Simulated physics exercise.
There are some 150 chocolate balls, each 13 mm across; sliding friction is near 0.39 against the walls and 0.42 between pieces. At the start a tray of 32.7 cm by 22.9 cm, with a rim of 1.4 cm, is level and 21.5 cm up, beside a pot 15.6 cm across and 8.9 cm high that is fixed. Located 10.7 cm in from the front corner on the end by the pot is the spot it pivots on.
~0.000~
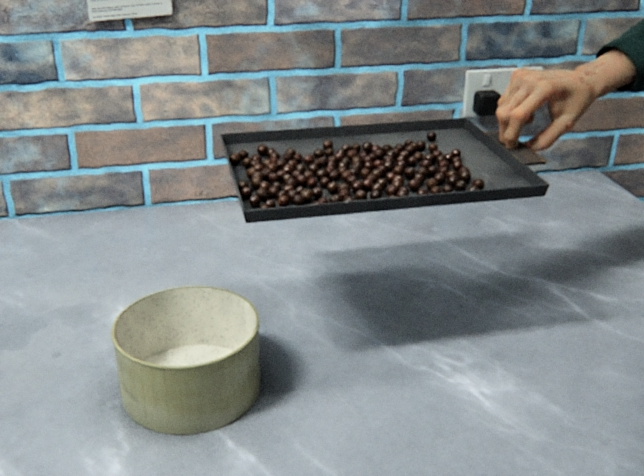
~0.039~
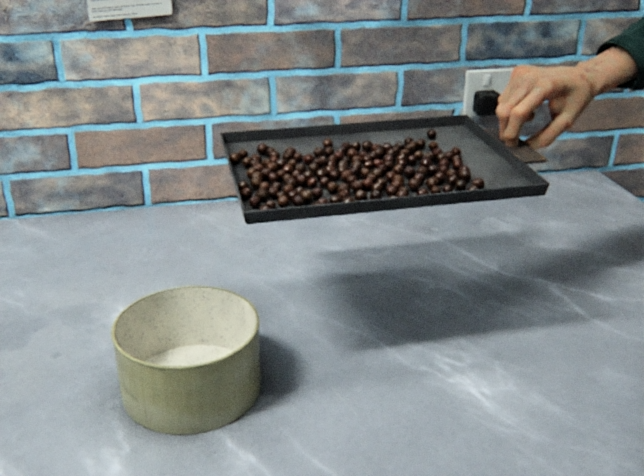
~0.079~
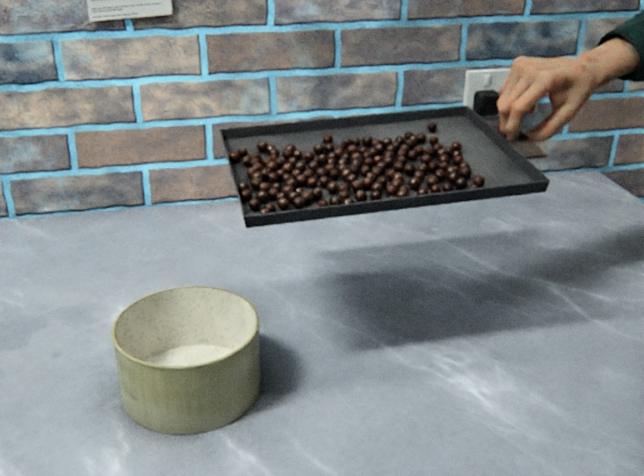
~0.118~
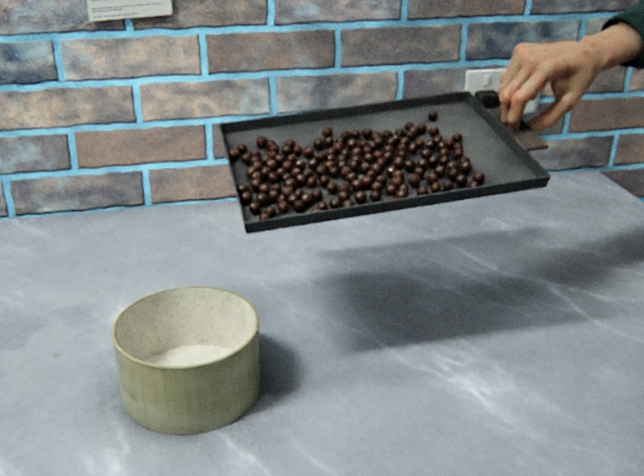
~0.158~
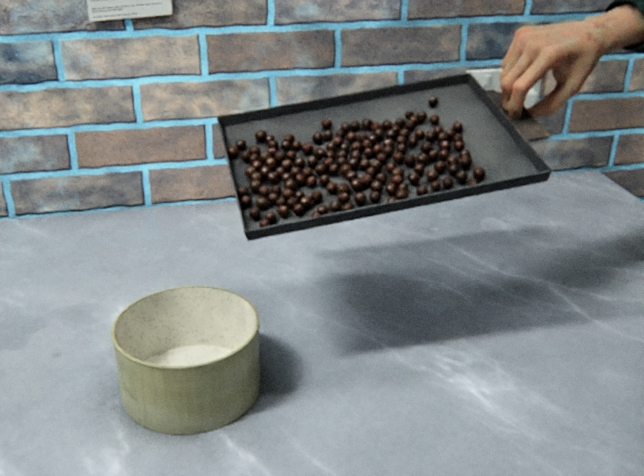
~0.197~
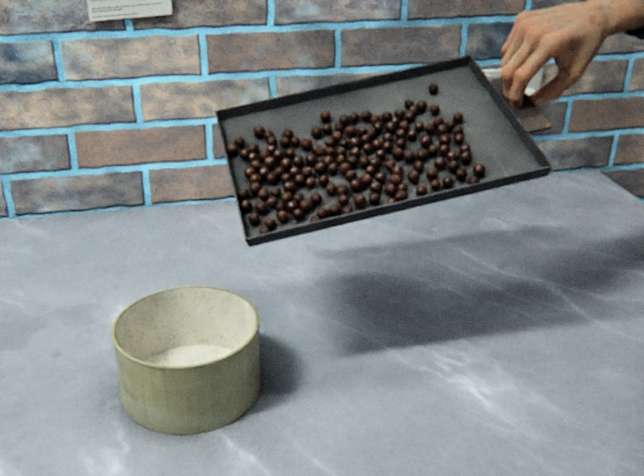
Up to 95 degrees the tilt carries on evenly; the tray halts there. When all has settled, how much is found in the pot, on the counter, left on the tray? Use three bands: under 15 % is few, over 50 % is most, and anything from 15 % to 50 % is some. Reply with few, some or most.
Pot: Few, counter: Most, left on the tray: Few.
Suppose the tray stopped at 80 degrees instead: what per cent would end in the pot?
Pot share: About 10 per cent.
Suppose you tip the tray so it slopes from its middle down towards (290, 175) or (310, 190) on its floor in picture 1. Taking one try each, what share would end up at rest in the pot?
That would be close to 40 per cent and then close to 65 per cent.
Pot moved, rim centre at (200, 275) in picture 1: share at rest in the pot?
I'd expect near 5 per cent.
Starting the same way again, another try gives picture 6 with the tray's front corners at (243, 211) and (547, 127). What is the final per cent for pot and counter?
Pot 55; counter 45.
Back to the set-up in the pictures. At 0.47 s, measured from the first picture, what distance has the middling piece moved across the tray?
It has moved some 4 cm from its start.
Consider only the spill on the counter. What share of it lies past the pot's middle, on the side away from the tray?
Around 0 per cent, give or take.
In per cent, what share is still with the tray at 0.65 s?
I'd say close to 100 per cent.
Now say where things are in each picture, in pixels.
Tray tilt 0 degrees, front corners at (246, 210) and (546, 184); middle of the pieces at (354, 173); pot at (186, 323), in the first picture.
Tray tilt 1 degrees, front corners at (246, 211) and (546, 183); middle of the pieces at (354, 172), in the second picture.
Tray tilt 4 degrees, front corners at (246, 215) and (547, 180), lowest corner left front; middle of the pieces at (354, 170), in the third picture.
Tray tilt 8 degrees, front corners at (246, 222) and (548, 175), lowest corner left front; middle of the pieces at (354, 167), in the fourth picture.
Tray tilt 14 degrees, front corners at (247, 230) and (548, 170), lowest corner left front; middle of the pieces at (353, 164), in the fifth picture.
Tray tilt 19 degrees, front corners at (247, 237) and (549, 165), lowest corner left front; middle of the pieces at (352, 161); pot at (186, 323). The tray's pace is about 140 degrees a second, in the sixth picture.
After 0.47 s, tilt 57 degrees; the tray holds 100 %, the pot 0 %.
After 0.65 s, tilt 82 degrees; the tray holds 100 %, the pot 0 %.
Then, at 0.96 s, tilt 95 degrees; the tray holds 15 %, the pot 5 %.
By 2.2 s all is still; pot 5 %, counter 95 %, tray 0 %.
